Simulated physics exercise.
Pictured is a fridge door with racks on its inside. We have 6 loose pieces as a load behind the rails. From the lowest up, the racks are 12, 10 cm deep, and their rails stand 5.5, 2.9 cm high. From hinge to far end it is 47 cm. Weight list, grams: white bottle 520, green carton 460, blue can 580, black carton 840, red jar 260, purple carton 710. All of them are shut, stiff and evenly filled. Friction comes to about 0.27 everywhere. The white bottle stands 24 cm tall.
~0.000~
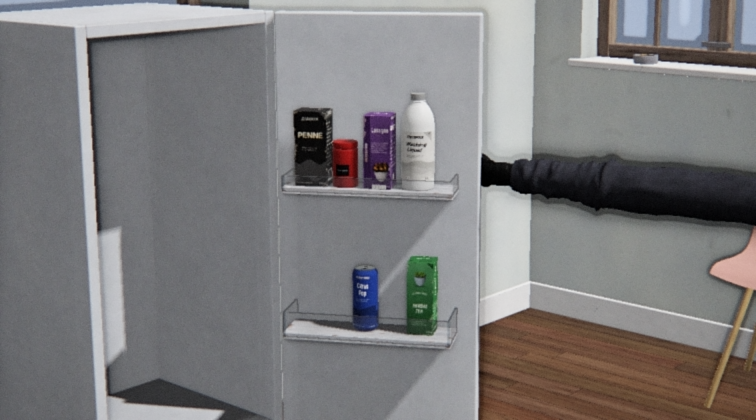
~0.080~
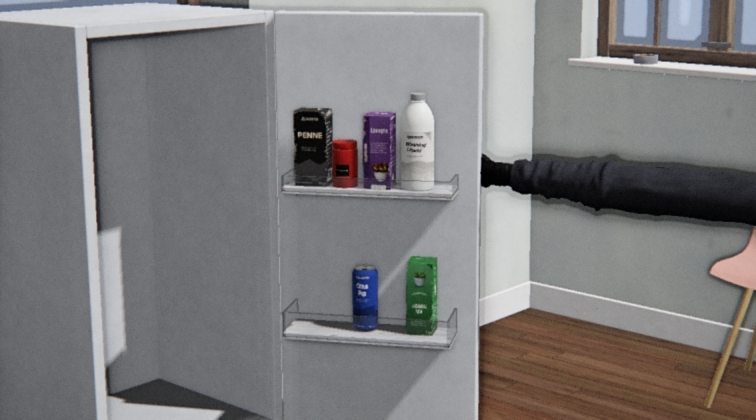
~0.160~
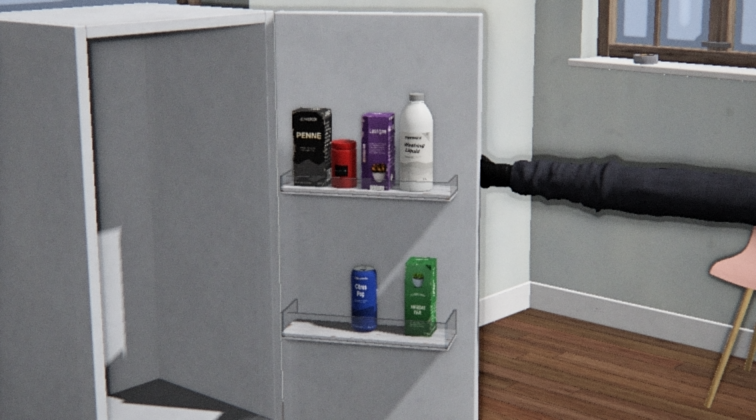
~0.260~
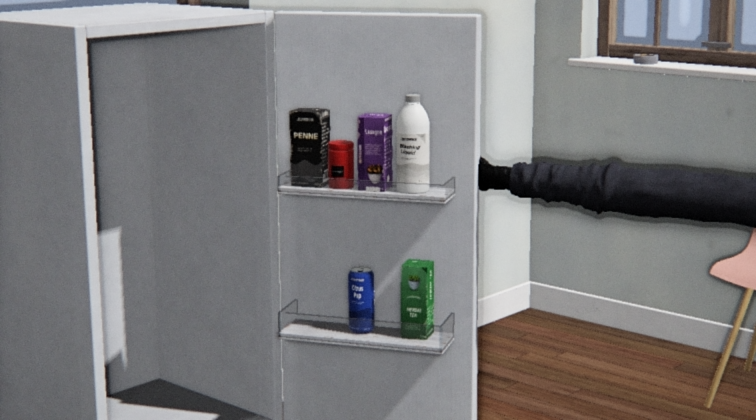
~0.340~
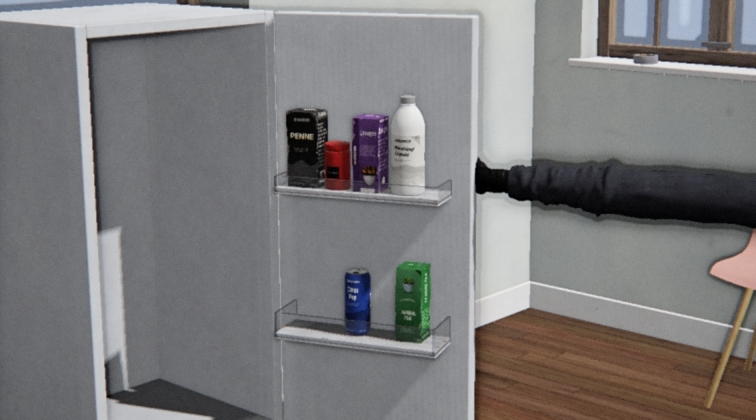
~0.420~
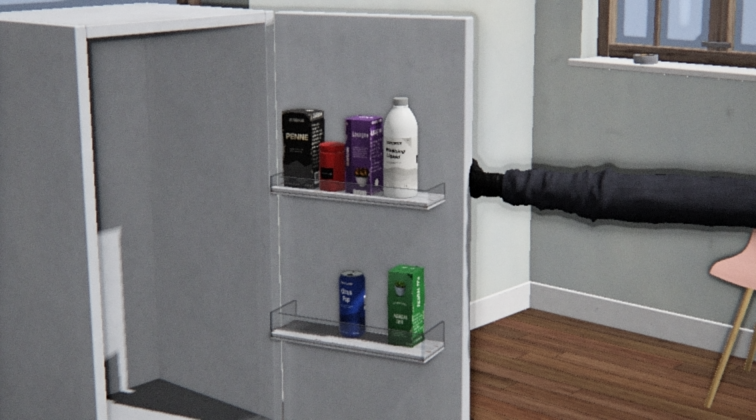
Fridge door with six containers on two racks swinging slightly toward the open cabinet, after barely moving, beside a dark-sleeved arm.
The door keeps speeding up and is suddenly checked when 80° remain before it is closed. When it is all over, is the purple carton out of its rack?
Check the purple carton: It remains held.
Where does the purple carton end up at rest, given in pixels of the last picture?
The resting point is around (323, 161).
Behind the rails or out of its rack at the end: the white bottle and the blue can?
The white bottle finishes out of its rack; the blue can ends behind the rails.
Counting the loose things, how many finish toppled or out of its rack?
Altogether, 1.
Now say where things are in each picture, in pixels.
The first frame shows door at 120°; purple carton (380, 151); white bottle (418, 141).
The second frame shows door at 120°; blue can (365, 298); black carton (314, 147).
The third frame shows door at 118°; red jar (344, 164); white bottle (416, 142).
The fourth frame shows door at 115°; green carton (418, 299); blue can (361, 300).
The fifth frame shows door at 111°; black carton (308, 148); red jar (338, 166).
The sixth frame shows door at 106°; purple carton (364, 155); white bottle (401, 147).
After 0.72 s, door at 80°; purple carton 5° off upright near (319, 161); white bottle 8° off upright; green carton moved 2 cm.
After 1.22 s, door at 80°; white bottle now out of its rack; blue can moved 3 cm; green carton moved 2 cm.
After 1.52 s, door at 80°; blue can moved 3 cm; green carton moved 2 cm.
In the end (2.3 s), out of its rack, white bottle; the other 5 under 5 cm from the start. In the last view, purple carton near (323, 161).
